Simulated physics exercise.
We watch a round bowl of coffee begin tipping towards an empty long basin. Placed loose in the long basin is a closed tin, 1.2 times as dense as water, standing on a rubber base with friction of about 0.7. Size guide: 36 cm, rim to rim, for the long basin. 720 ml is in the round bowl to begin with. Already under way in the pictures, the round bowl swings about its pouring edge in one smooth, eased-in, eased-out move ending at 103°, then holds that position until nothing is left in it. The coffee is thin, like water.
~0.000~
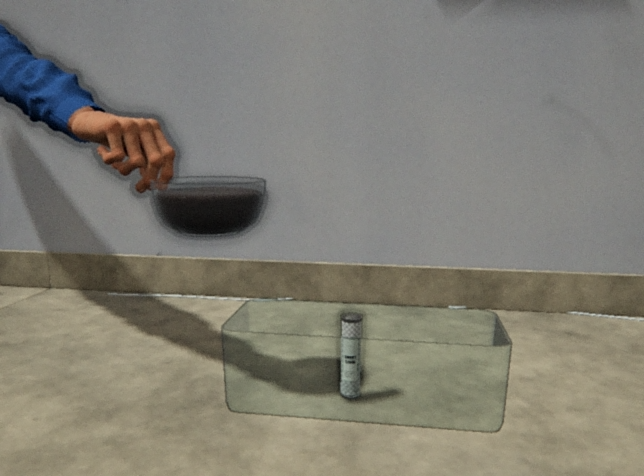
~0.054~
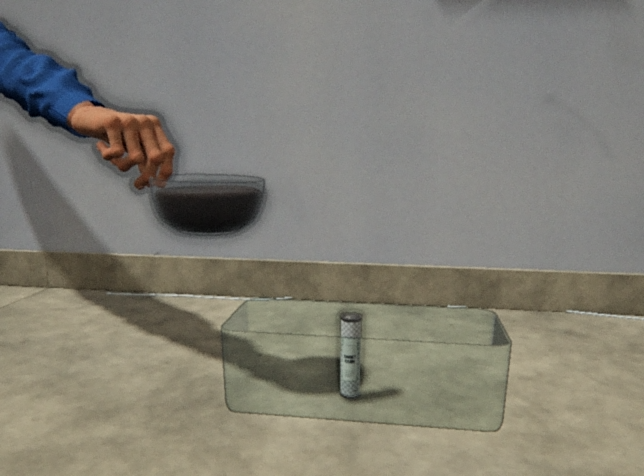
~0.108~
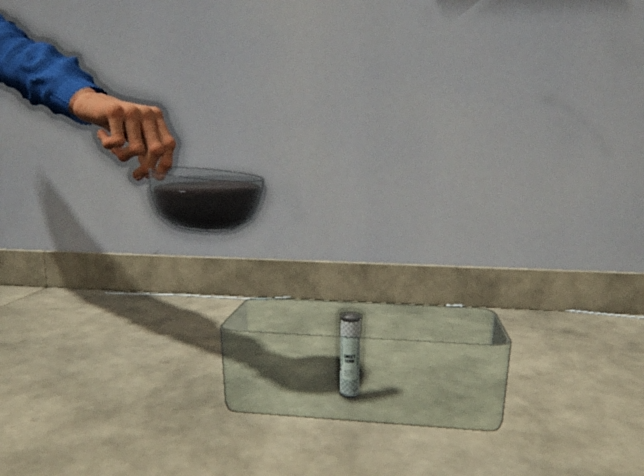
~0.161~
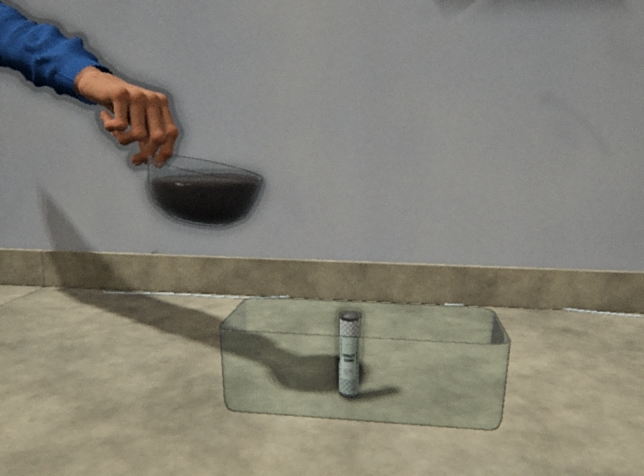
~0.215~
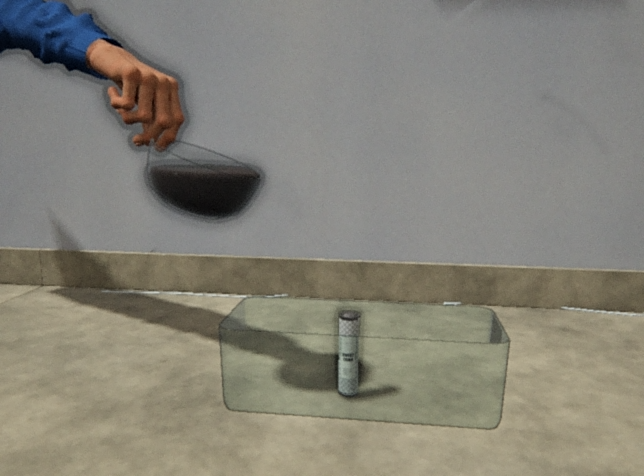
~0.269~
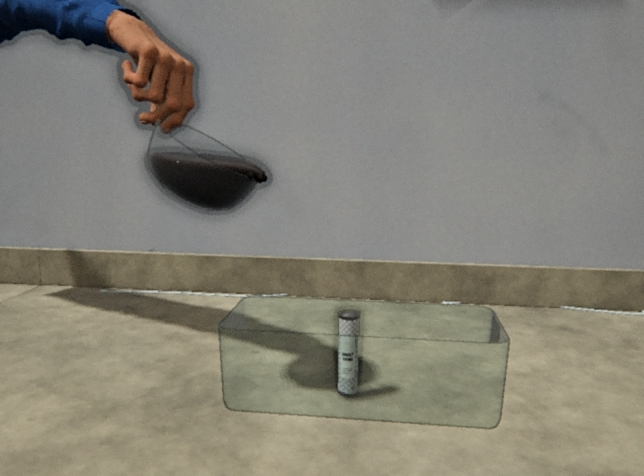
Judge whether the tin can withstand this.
It withstands it and stays upright.
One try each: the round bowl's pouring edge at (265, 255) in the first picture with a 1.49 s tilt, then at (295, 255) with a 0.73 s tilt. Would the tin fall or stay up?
In the first try it remains standing; in the second it remains standing.
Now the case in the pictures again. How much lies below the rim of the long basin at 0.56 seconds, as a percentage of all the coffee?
8 %, roughly.
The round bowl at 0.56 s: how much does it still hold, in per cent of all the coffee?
I reckon about 28 in a hundred is still held.
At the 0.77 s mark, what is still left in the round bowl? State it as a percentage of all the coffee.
1 per cent or thereabouts.
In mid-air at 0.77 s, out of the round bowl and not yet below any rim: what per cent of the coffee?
About 18 per cent.
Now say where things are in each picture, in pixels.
In the first picture, it leans 0°; its right rim is at (263, 183); the coffee meets the walls at (161, 191) and (262, 193); the long basin's rim runs from (235, 314) to (503, 329); the tin's top is at (352, 321).
In the second picture, it leans 1°; its right rim is at (263, 182); the coffee meets the walls at (160, 190) and (262, 191).
In the third picture, it leans 5°; its right rim is at (262, 182); the coffee meets the walls at (159, 186) and (260, 187).
In the fourth picture, it leans 12°; its right rim is at (261, 181); the coffee meets the walls at (158, 178) and (260, 181).
In the fifth picture, it leans 21°; its right rim is at (260, 180); the coffee meets the walls at (156, 167) and (260, 175).
In the sixth picture, it leans 31°; its right rim is at (259, 180); the coffee meets the walls at (157, 154) and (260, 174); 3 per cent is over the edge.
After 0.56 s the tilt is 89° and 29 per cent is still to pour; the tin stands where it began.
After 0.77 s the tilt is 103° and 1 per cent is still to pour; the tin stands where it began.
After 0.99 s the tilt is 103° and 0 per cent is still to pour; the tin leans 6°.
After 1.23 s the tilt is 103° and 0 per cent is still to pour; the tin leans 5°.
In the end the tin stands where it began.
